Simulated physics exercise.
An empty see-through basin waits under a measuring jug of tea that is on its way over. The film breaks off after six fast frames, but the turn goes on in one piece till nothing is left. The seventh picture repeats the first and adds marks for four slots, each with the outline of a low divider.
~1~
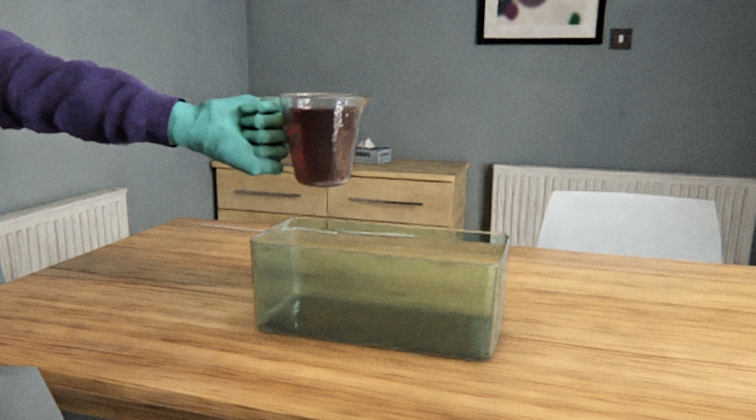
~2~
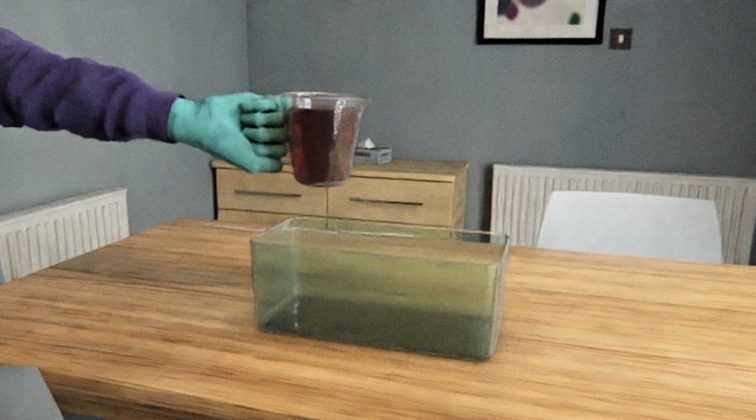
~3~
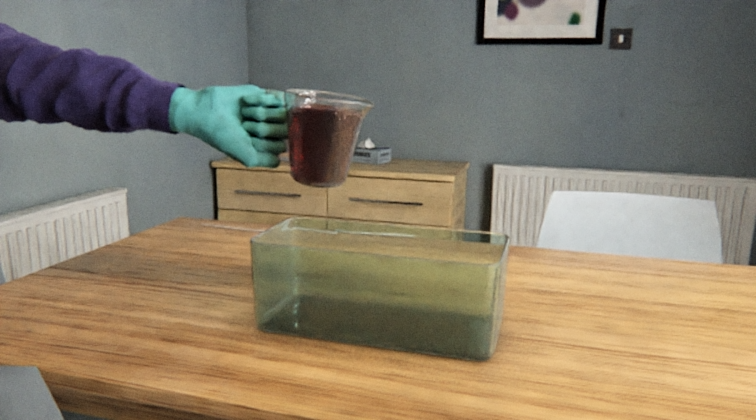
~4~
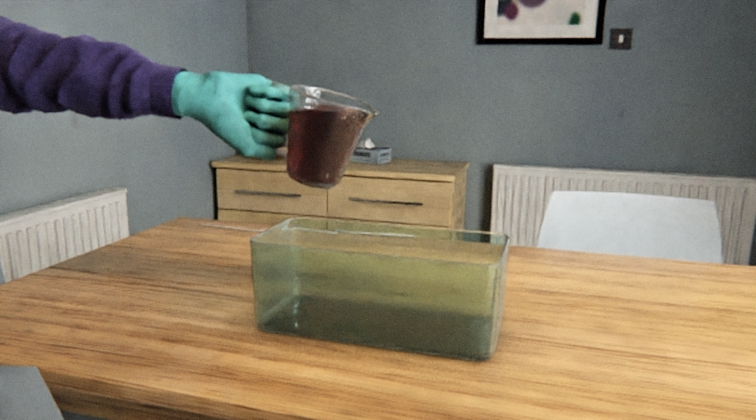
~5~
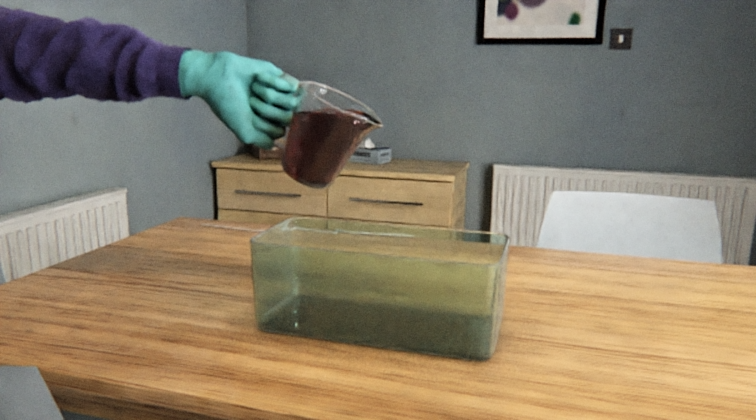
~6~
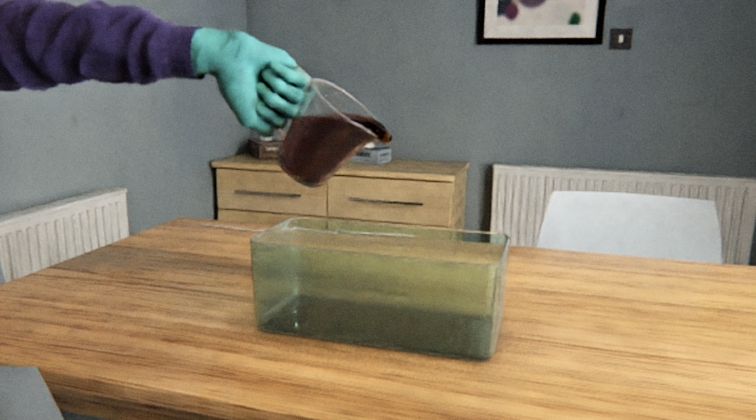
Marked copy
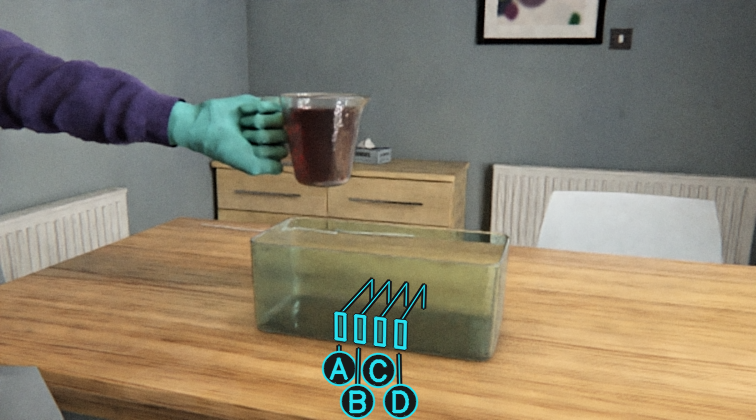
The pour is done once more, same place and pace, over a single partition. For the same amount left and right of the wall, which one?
D works best here.
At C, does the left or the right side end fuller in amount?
The right side.
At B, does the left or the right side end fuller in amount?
More ends on the right.
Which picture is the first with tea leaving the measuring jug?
In picture 6.
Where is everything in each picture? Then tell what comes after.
Upright, lip at (369, 99); basin from (258, 327) to (494, 359); nothing has left yet.
Upright, lip at (370, 100); nothing has left yet.
Tipped about 7°, lip at (373, 105); nothing has left yet.
Tipped about 15°, lip at (377, 113); nothing has left yet.
Tipped about 26°, lip at (381, 125); nothing has left yet.
Tipped about 38°, lip at (383, 139); tea is over the lip, down to (383, 139).
On the marked copy, A at (339, 346); B at (358, 348); C at (378, 351); D at (398, 354).
With A, about 8 % ends left of the wall and 91 % right of it.
With B, about 6 % ends left of the wall and 93 % right of it.
With C, about 8 % ends left of the wall and 91 % right of it.
With D, about 47 % ends left of the wall and 52 % right of it.
